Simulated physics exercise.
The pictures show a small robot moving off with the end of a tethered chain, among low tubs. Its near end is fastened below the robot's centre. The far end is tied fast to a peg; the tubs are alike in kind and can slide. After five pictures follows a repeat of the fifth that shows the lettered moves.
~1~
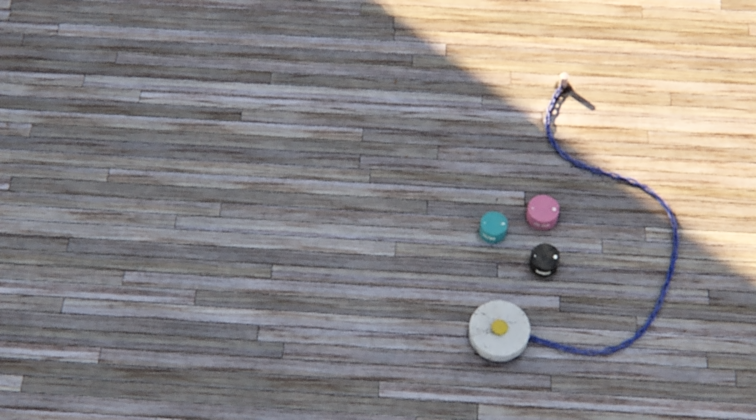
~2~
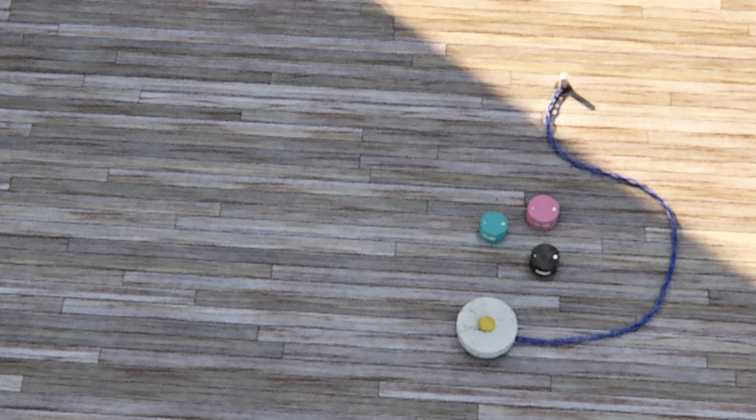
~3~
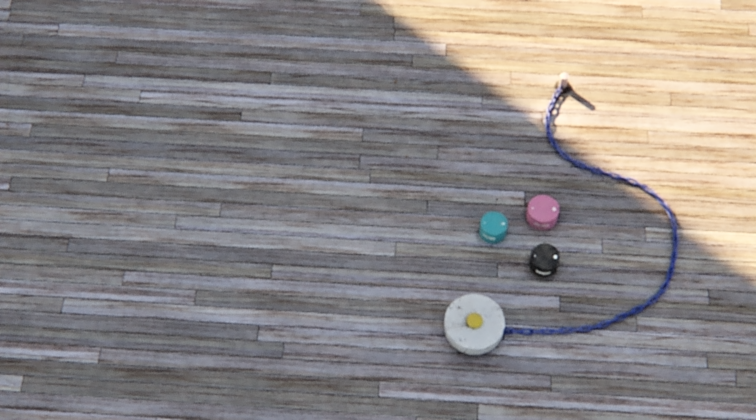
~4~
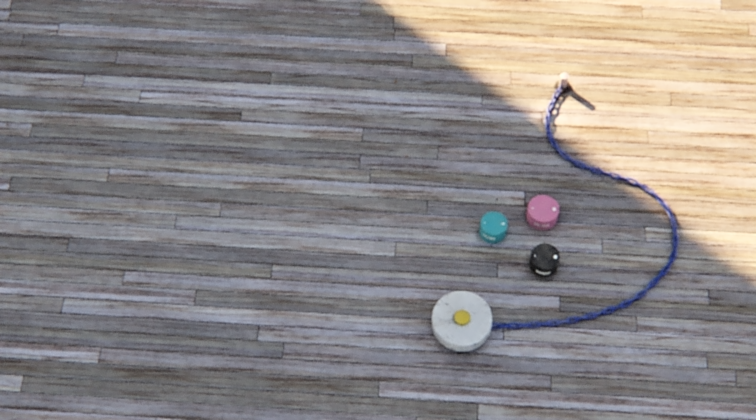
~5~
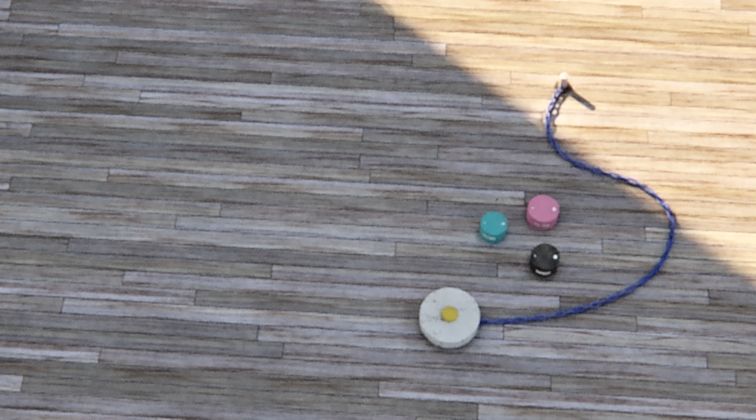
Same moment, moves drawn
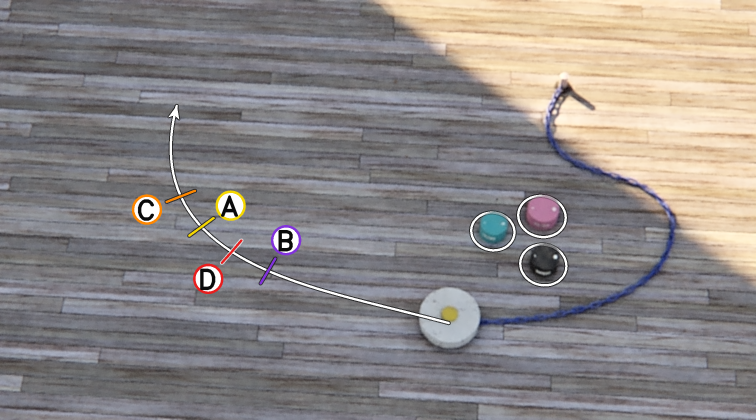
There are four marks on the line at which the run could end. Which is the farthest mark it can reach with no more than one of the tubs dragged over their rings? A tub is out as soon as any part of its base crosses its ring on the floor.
The limit holds up to D.
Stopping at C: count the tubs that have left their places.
Three.
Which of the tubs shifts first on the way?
The black tub.
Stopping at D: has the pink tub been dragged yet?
No.
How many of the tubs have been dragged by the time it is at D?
One.
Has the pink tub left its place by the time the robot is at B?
No.
On the copy, A at (201, 227); B at (268, 271); C at (181, 196); D at (232, 252); the route from (449, 323) via (239, 256) to (177, 106).
On D. First, robot (368, 298).
Then, robot (291, 276).
Finally, robot (231, 247); black tub (519, 236); one over the rings.
By contrast, A has three over the rings; B is within the limit but short; C has three over the rings.
